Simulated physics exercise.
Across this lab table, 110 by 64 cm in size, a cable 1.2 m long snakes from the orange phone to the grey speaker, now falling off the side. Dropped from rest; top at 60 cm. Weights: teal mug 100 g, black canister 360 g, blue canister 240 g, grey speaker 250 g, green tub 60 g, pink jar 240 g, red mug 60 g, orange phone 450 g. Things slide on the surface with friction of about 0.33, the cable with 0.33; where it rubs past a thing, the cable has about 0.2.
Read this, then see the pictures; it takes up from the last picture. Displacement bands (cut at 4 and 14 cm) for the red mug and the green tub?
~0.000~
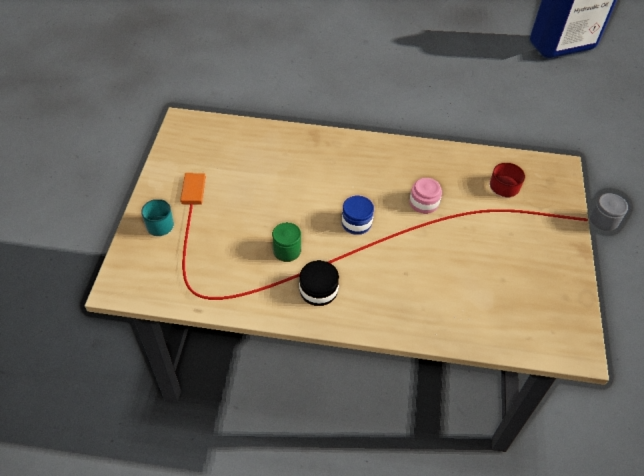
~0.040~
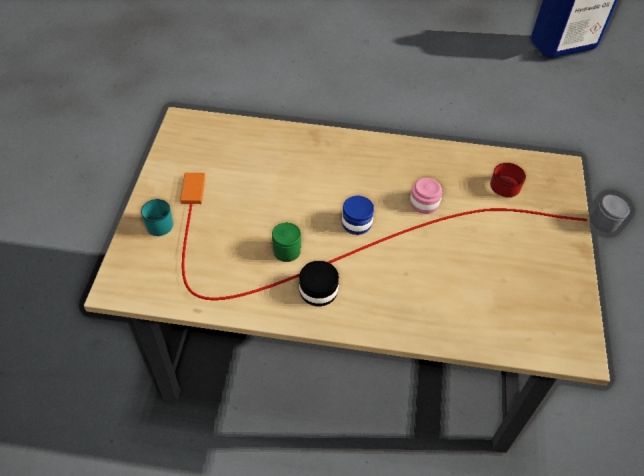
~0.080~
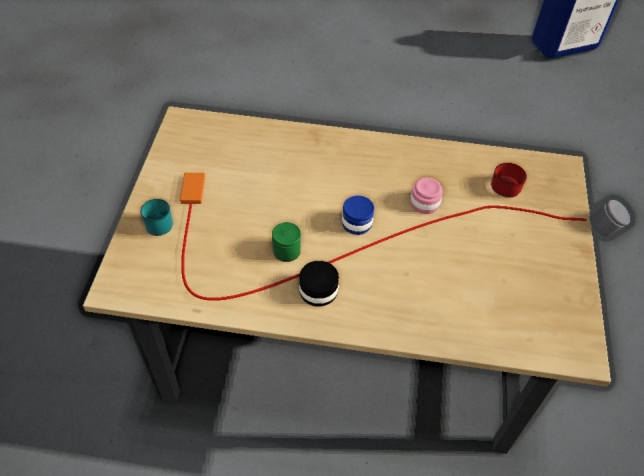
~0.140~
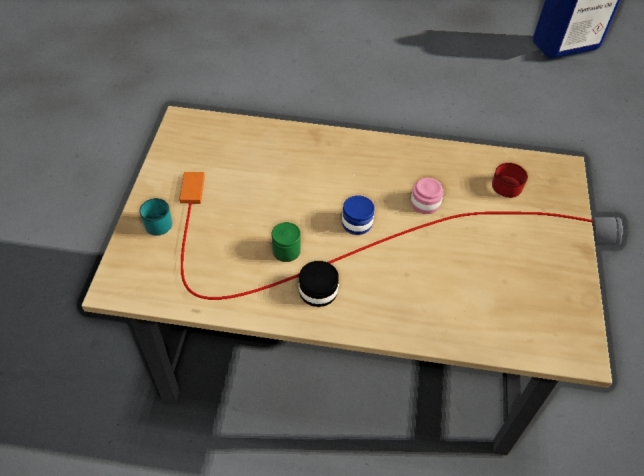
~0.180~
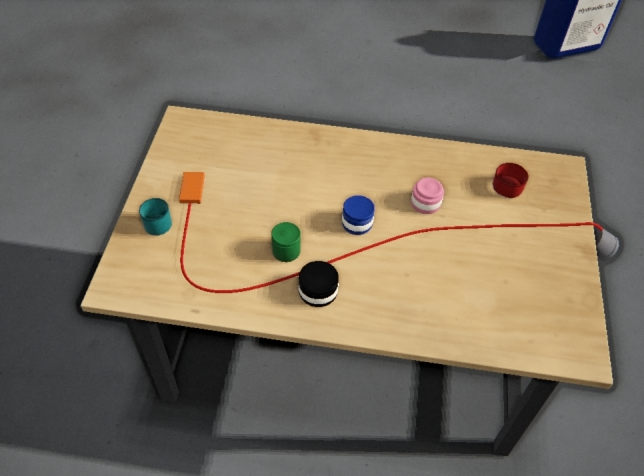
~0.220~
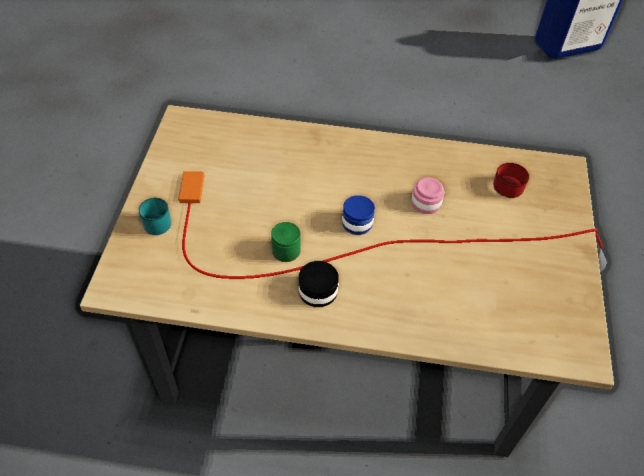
As I see it, the red mug probably ends up right by its start; the green tub probably ends up really far off.
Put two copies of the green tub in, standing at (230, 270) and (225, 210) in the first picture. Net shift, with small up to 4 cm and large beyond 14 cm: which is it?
First one: A big shift; second one: A moderate shift.
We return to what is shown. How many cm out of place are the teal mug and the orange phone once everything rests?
The teal mug ends up 0 cm from where it began, and the orange phone 15 cm.
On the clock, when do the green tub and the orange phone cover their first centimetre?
Times: Green tub = 0.32 s, orange phone = 0.36 s.
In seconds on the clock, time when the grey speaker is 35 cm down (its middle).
Time: 0.36 s.
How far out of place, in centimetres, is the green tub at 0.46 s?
Shift of the green tub - 25 cm.
After 0.5 s, the cable's tail end at (232, 200); green tub on its side, 25 cm off its start, grey speaker over the edge, orange phone 5 cm off its start.
After 0.7 s, the cable's tail end at (259, 205); green tub over the edge, grey speaker over the edge, orange phone 12 cm off its start.
After 1.0 s, the cable's tail end at (265, 208); green tub over the edge, grey speaker over the edge, orange phone 14 cm off its start at (245, 200).
After 1.2 s, the cable's tail end at (265, 208); green tub over the edge, orange phone 14 cm off its start, grey speaker over the edge.
After 2.4 s, the cable's tail end at (265, 208); green tub over the edge, red mug 0 cm off its start at (513, 174), grey speaker over the edge, orange phone 14 cm off its start at (245, 200).
